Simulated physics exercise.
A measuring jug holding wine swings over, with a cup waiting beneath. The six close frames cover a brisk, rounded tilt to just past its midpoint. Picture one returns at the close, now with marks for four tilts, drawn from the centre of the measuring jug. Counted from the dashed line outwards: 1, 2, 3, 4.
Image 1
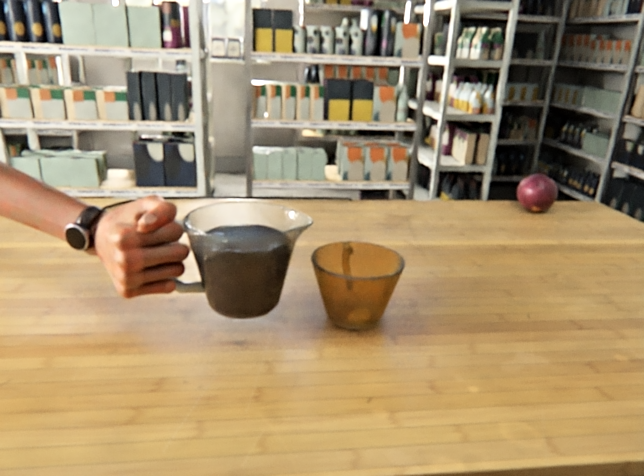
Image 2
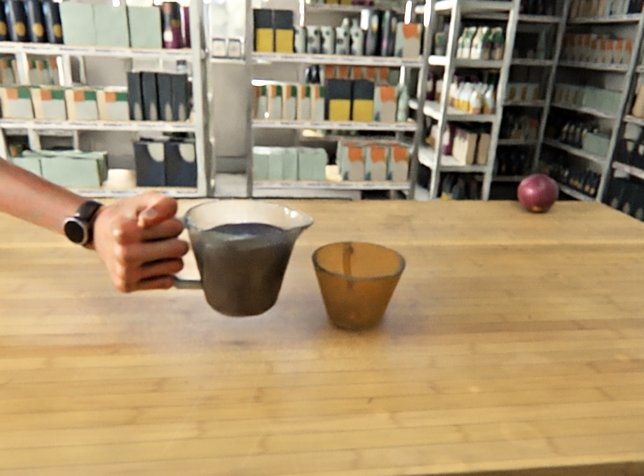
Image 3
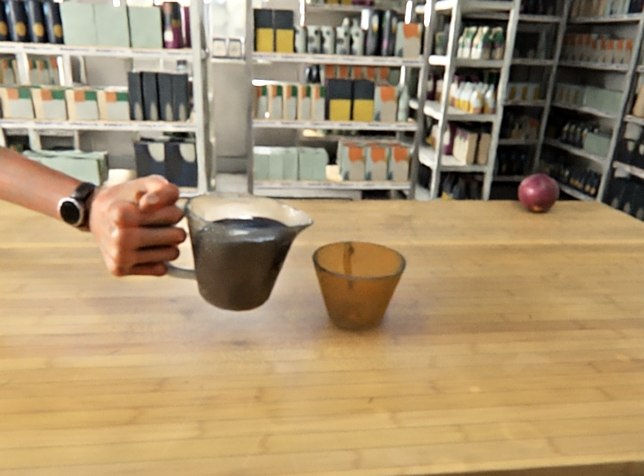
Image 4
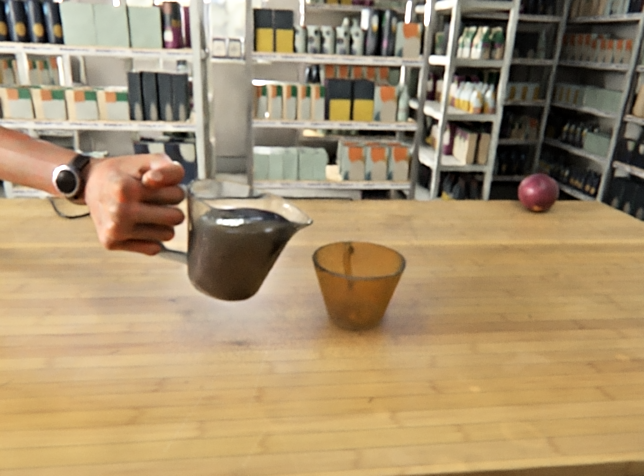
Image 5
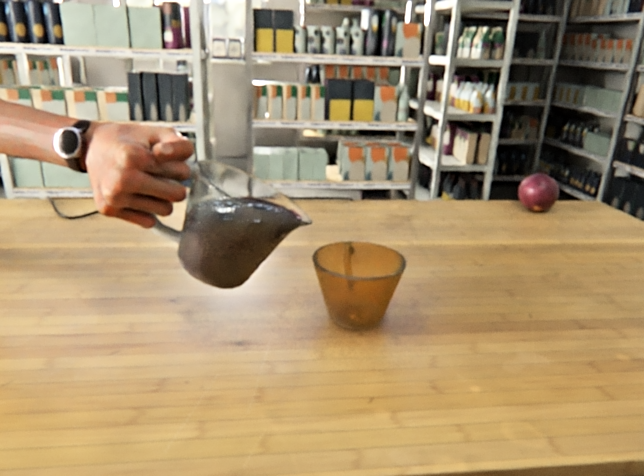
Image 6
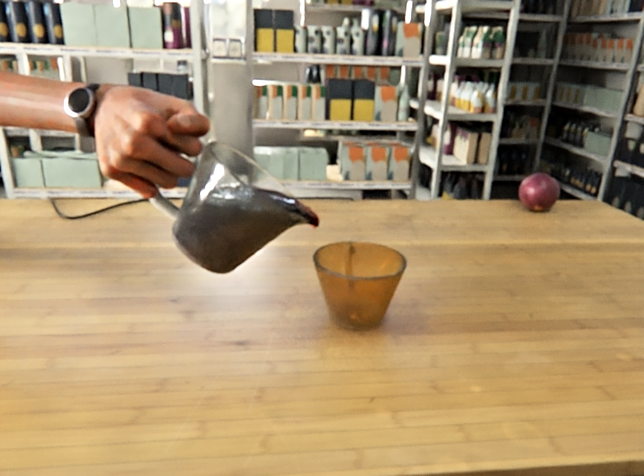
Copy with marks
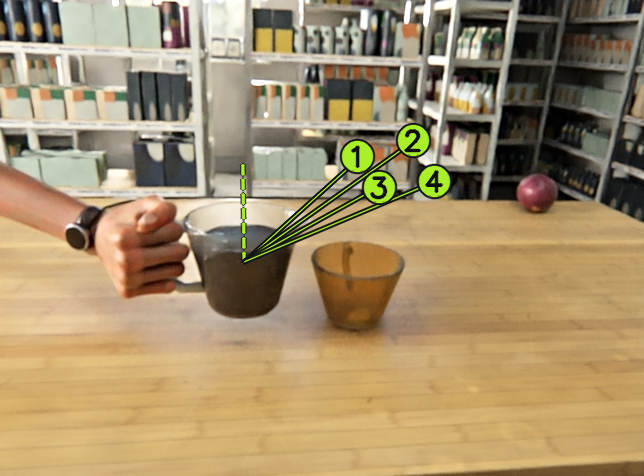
On a wooden table, a hand gradually tilts a glass jug of dark liquid rightward beside an amber cup, liquid reaching its lip.
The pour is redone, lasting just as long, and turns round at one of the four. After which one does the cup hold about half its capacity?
I would pick tilt 1.
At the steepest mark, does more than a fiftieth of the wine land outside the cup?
Yes, it does.
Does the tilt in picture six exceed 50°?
No, it does not.
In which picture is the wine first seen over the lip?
Picture 6.
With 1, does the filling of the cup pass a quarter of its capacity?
Yes, it does.
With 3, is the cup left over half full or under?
Over.
On the marked copy, 1 at (346, 169); 2 at (400, 150); 3 at (364, 195); 4 at (418, 188).
With 1, the cup ends with about 48 % of what it can hold.
With 2, the cup ends with about 65 % of what it can hold.
With 3, the cup ends with about 82 % of what it can hold; 3 % of the wine is spilt.
With 4, the cup ends with about 87 % of what it can hold; 12 % of the wine is spilt.
